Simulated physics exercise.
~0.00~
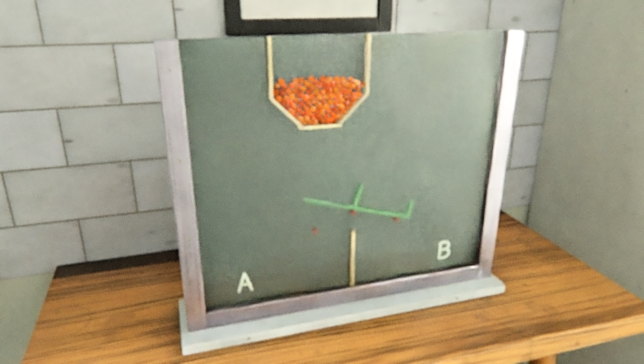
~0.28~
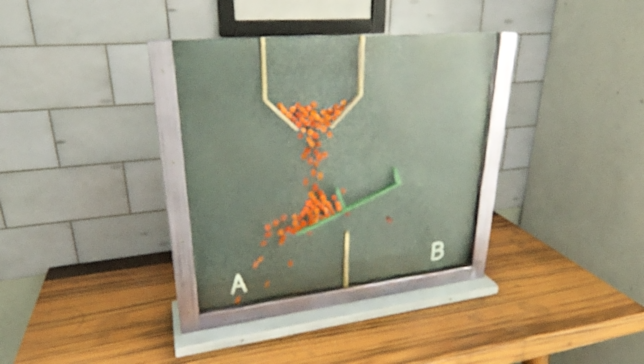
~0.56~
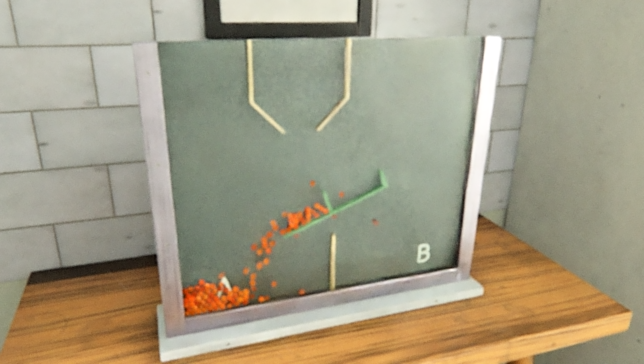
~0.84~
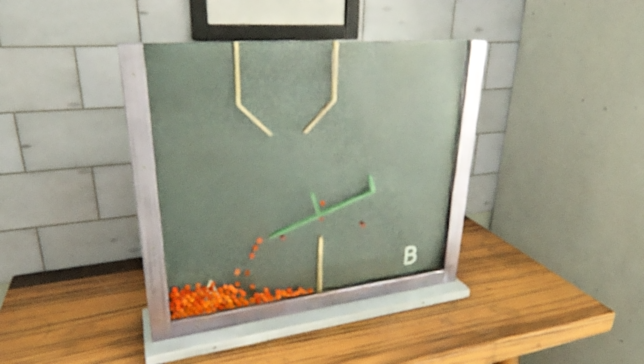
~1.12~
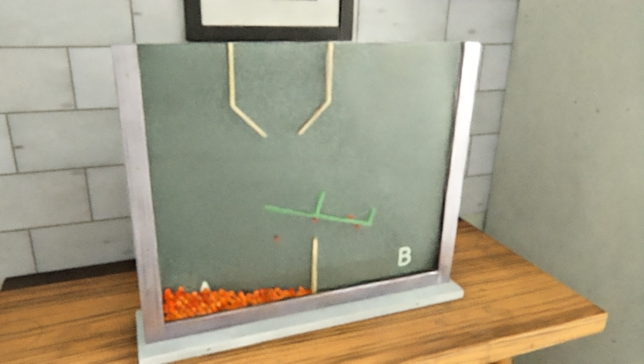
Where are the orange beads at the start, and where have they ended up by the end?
At the start the orange beads are held in the hopper at the top of the case. By the end they lie along the floor of bin A, at the lower left.
